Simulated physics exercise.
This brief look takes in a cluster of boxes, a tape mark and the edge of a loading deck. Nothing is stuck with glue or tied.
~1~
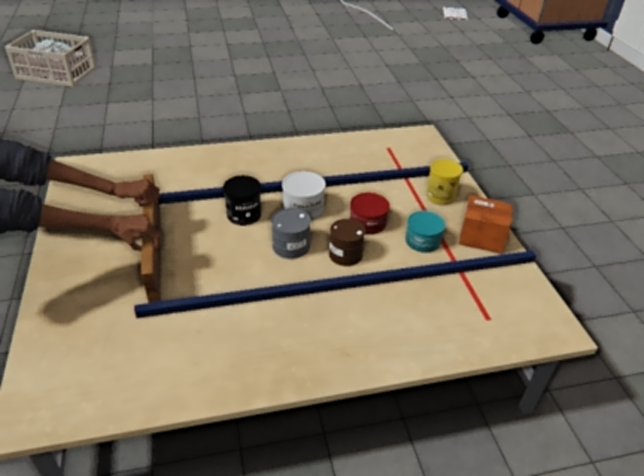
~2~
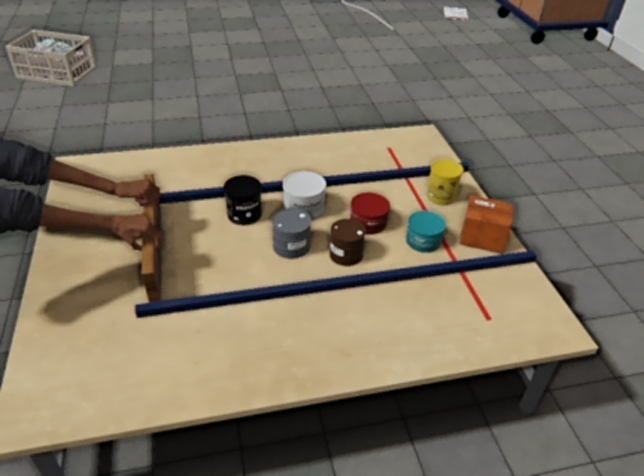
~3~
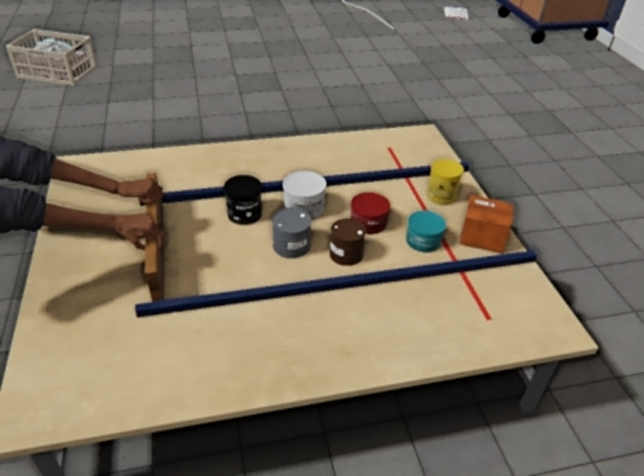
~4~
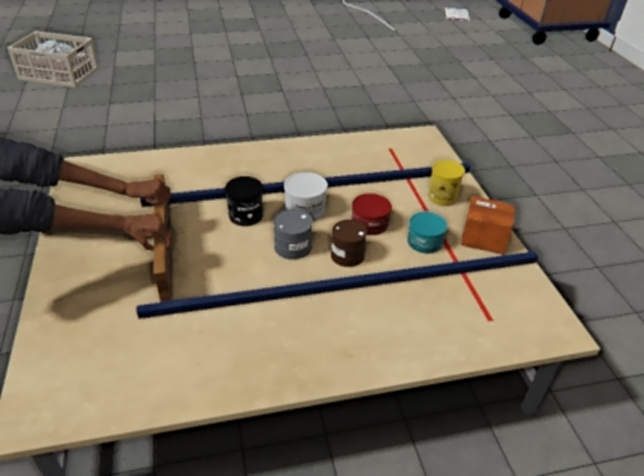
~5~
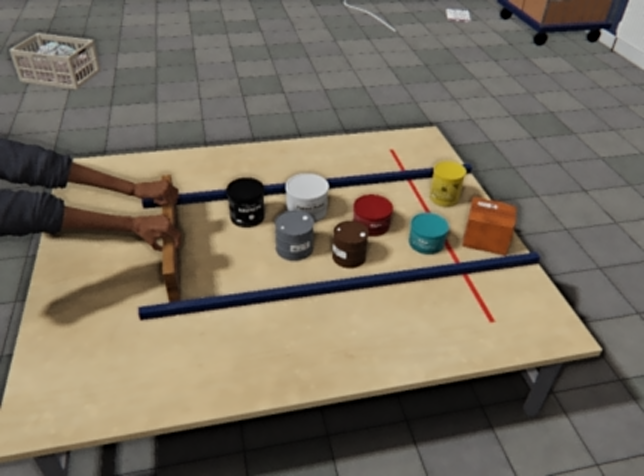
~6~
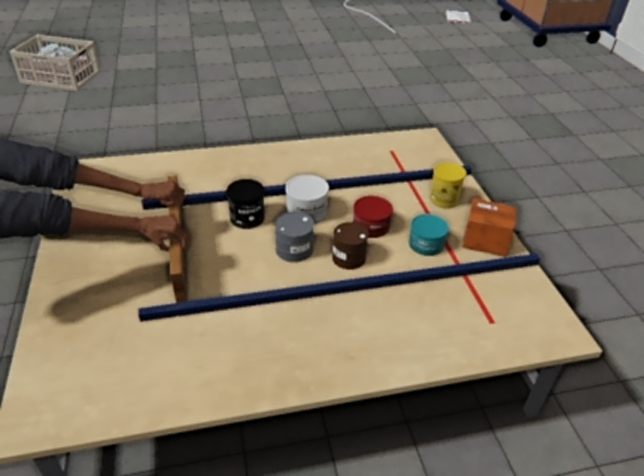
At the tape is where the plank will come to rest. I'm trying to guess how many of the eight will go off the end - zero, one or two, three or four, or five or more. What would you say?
After that push, what drops off the edge is fewer than three, not none.
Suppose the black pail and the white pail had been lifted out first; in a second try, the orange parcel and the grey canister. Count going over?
First 1, then 1.
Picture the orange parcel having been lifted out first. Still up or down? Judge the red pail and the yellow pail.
The red pail is still up and the yellow pail goes down.
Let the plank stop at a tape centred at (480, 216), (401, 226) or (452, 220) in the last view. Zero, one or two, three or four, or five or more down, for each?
Result per tape, in order - 5 or more / zero / three or four.
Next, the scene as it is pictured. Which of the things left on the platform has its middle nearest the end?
It's the white pail.
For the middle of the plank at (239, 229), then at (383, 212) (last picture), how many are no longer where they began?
At the first point the count is 1, at the second it's 7.
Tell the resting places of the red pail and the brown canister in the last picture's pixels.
You'll see the red pail at (469, 201), with the brown canister at (469, 239).
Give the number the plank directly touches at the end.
3 in contact.
Soon after, none off yet; orange parcel at rest near (489, 227); yellow pail at rest near (447, 186); turquoise pail at rest near (428, 235).
Then, none off yet; orange parcel moving near (491, 227); yellow pail moved a little near (462, 185); turquoise pail moved a little near (448, 234).
At rest, the number that fall off is one or two; fallen, yellow pail and orange parcel.
